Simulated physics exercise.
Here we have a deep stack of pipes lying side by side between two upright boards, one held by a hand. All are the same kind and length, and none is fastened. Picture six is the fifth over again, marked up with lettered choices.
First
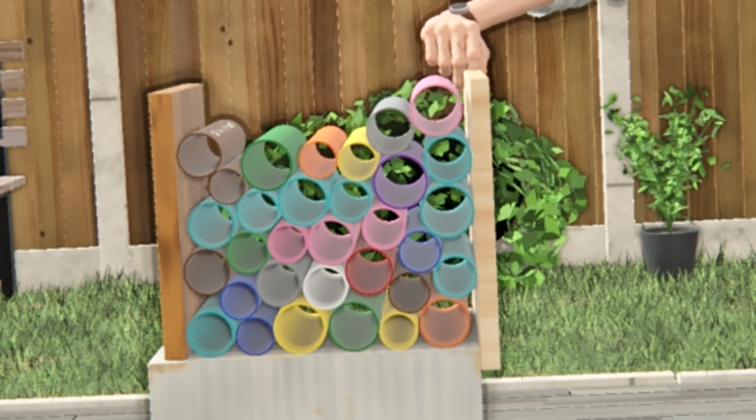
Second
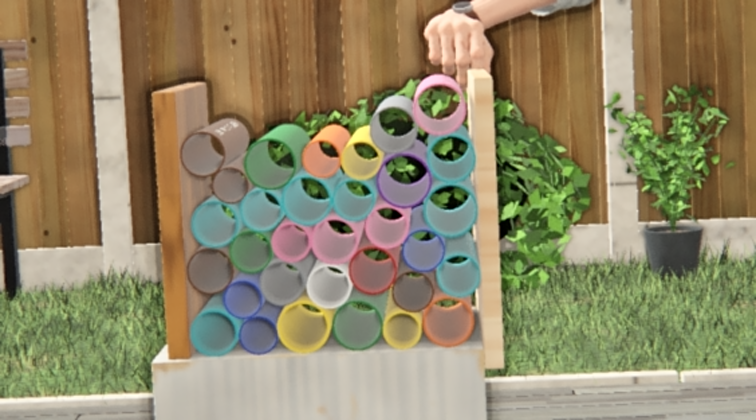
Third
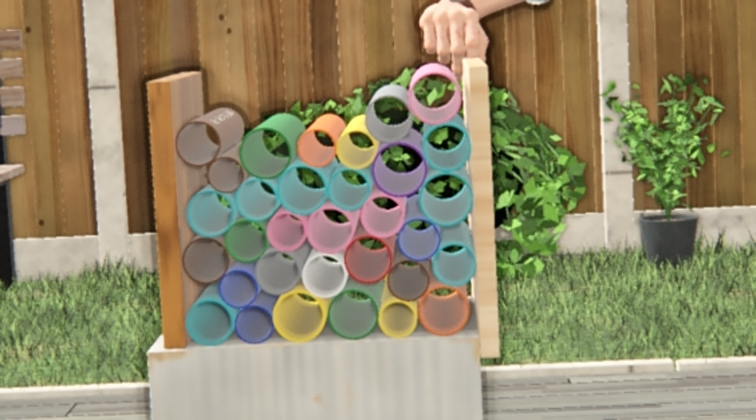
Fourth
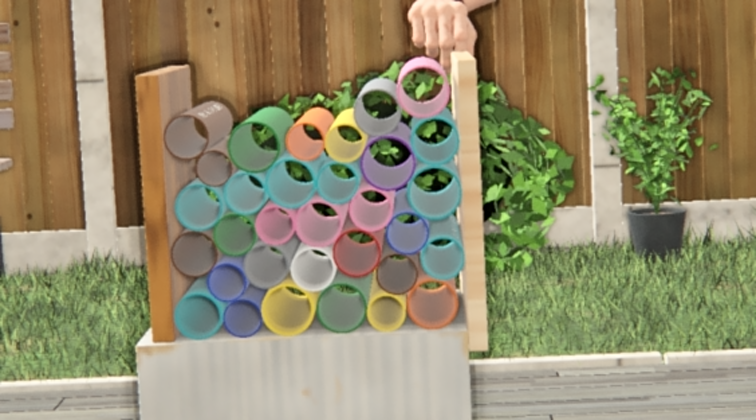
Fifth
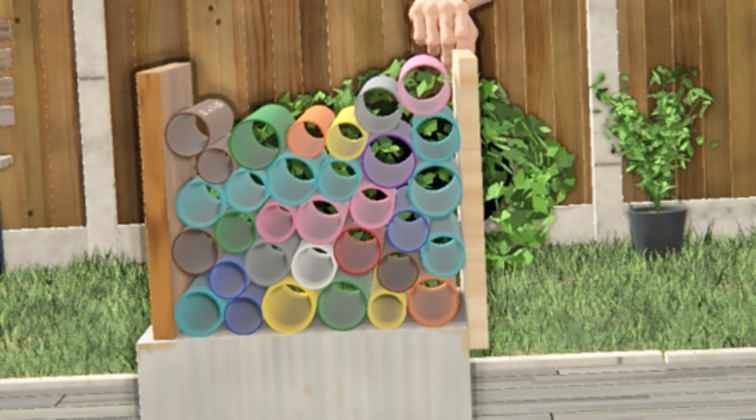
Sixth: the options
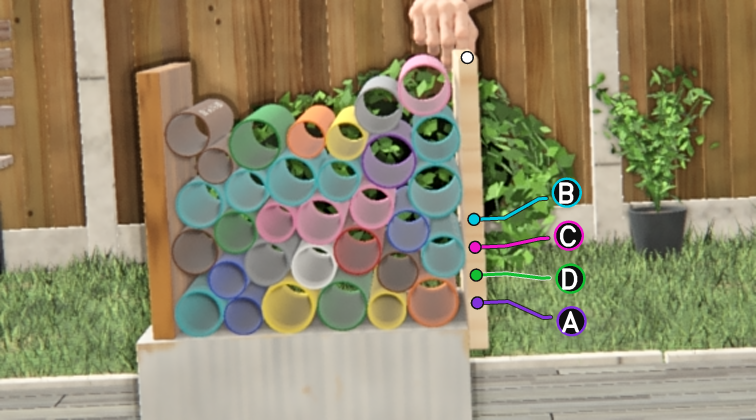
The camera drifts slightly, first a touch right and then left and down, so the garden scene, viewed front-on before a wooden fence, slides a little right, then left and up. Turquoise, pink, yellow, orange, purple, green and brown pipes lie stacked between two upright boards on a pale block, with leafy plants behind and to the right. A hand stays on the right board, and the pipes keep their arrangement.
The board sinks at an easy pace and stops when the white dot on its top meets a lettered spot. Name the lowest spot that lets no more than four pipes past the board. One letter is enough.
No lower than B.
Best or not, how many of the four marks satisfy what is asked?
One of the four.
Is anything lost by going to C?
At C: Yes.
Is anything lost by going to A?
Yes, at A.
On the marked copy, A at (477, 303); B at (474, 219); C at (475, 248); D at (476, 275); the white dot at (467, 57).
Following B. Soon after the start, top of the board (461, 129).
Later, top of the board (464, 210).
In the end, top of the board (464, 219), three out over the board.
As for the rest, A more than four out over the board; C more than four out over the board; D more than four out over the board.
